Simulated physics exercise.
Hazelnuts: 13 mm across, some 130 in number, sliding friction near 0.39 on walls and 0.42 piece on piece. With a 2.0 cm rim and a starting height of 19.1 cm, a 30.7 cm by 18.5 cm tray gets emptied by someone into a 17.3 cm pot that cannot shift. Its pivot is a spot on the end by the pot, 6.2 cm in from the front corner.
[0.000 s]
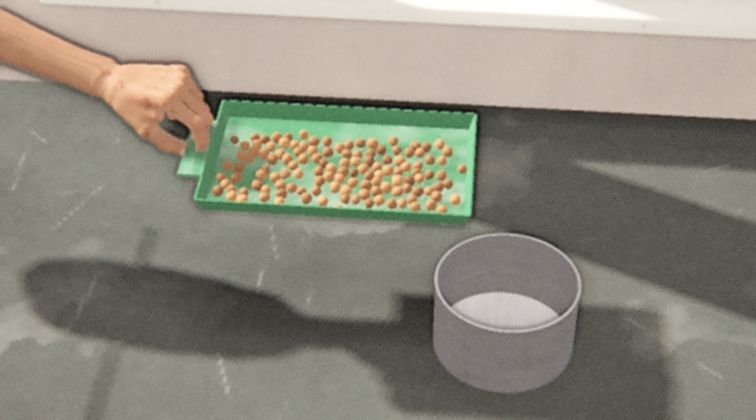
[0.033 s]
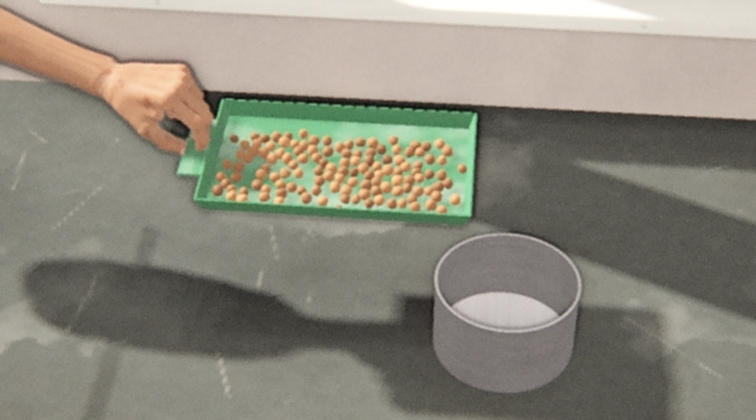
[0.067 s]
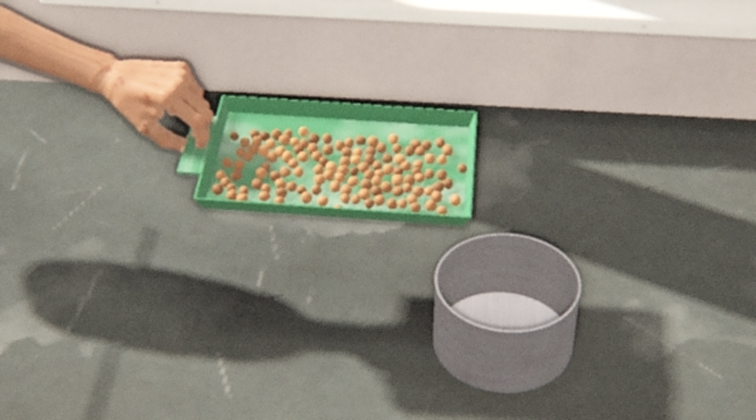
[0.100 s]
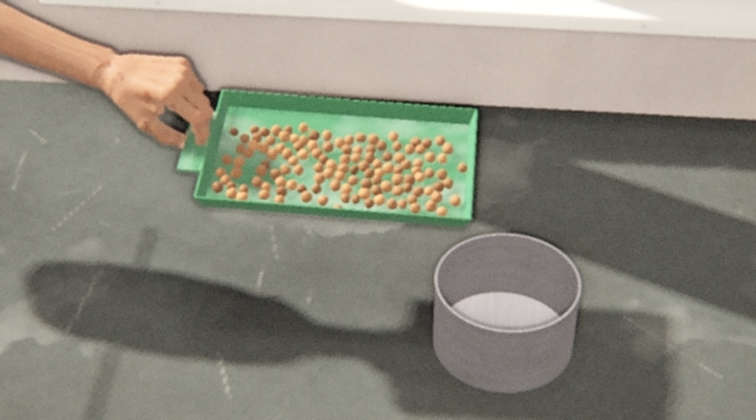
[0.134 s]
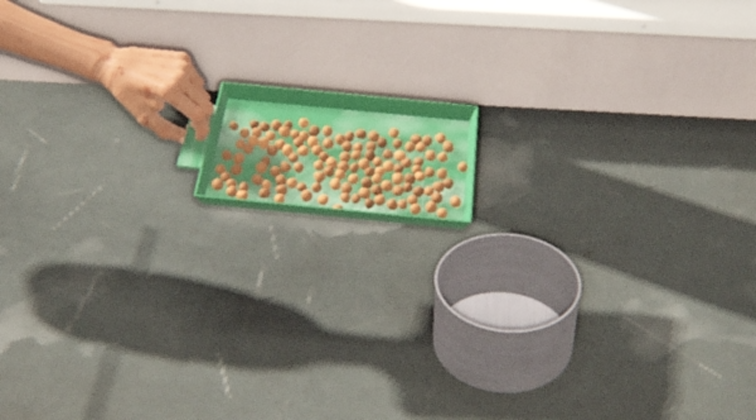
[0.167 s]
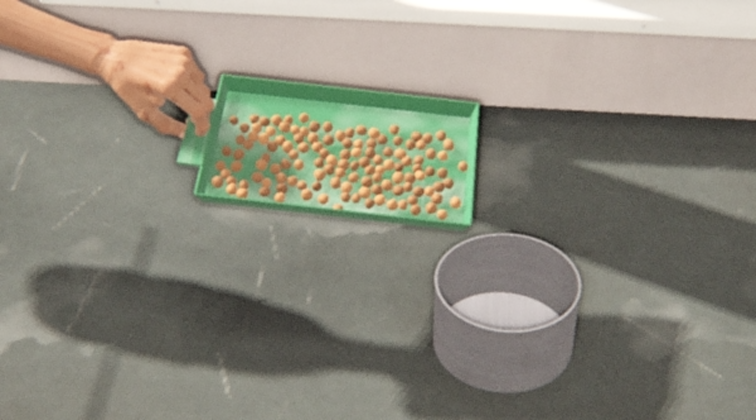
A green tray of small round brown pieces tilts slightly as a hand grips its left end.
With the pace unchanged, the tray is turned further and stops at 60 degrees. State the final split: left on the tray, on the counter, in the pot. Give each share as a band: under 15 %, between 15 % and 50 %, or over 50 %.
In the end tray: Will likely be medium, counter: Will likely be medium, pot: Will likely be medium.
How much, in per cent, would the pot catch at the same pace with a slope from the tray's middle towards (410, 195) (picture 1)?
My guess is roughly 70 percent.
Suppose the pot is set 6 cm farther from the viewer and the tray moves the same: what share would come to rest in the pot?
5 per cent.
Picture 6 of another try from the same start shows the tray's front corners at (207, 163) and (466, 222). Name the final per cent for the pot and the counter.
In the pot: 60 per cent; on the counter: 15 per cent.
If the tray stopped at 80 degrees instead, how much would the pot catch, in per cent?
Near 40 %, then.
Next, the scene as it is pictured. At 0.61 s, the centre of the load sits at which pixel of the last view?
Approximately (369, 191) in the last picture.
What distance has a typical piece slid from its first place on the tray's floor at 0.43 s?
About 4 cm.
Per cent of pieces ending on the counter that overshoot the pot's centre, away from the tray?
Some 0 per cent.
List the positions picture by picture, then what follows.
Tray tilt 0 degrees, front corners at (202, 196) and (464, 211); middle of the pieces at (343, 172); pot at (508, 281), in the first picture.
Tray tilt 0 degrees, front corners at (202, 195) and (464, 211); middle of the pieces at (343, 172), in the second picture.
Tray tilt 2 degrees, front corners at (202, 194) and (464, 212); middle of the pieces at (343, 171), in the third picture.
Tray tilt 4 degrees, front corners at (202, 193) and (464, 214), lowest corner right front; middle of the pieces at (344, 169), in the fourth picture.
Tray tilt 7 degrees, front corners at (202, 191) and (464, 216), lowest corner right front; middle of the pieces at (344, 167), in the fifth picture.
Tray tilt 10 degrees, front corners at (202, 190) and (465, 219), lowest corner right front; middle of the pieces at (344, 165); pot at (508, 281). Its pace works out near 95 degrees a second, in the sixth picture.
Then, at 0.43 s, tilt 35 degrees; the tray holds 100 %, the pot 0 %.
After 0.61 s, tilt 52 degrees; the tray holds 100 %, the pot 0 %.
After 0.90 s, tilt 60 degrees; the tray holds 85 %, the pot 0 %.
By 3.1 s all is still; tray 40 %, counter 40 %, pot 25 %.
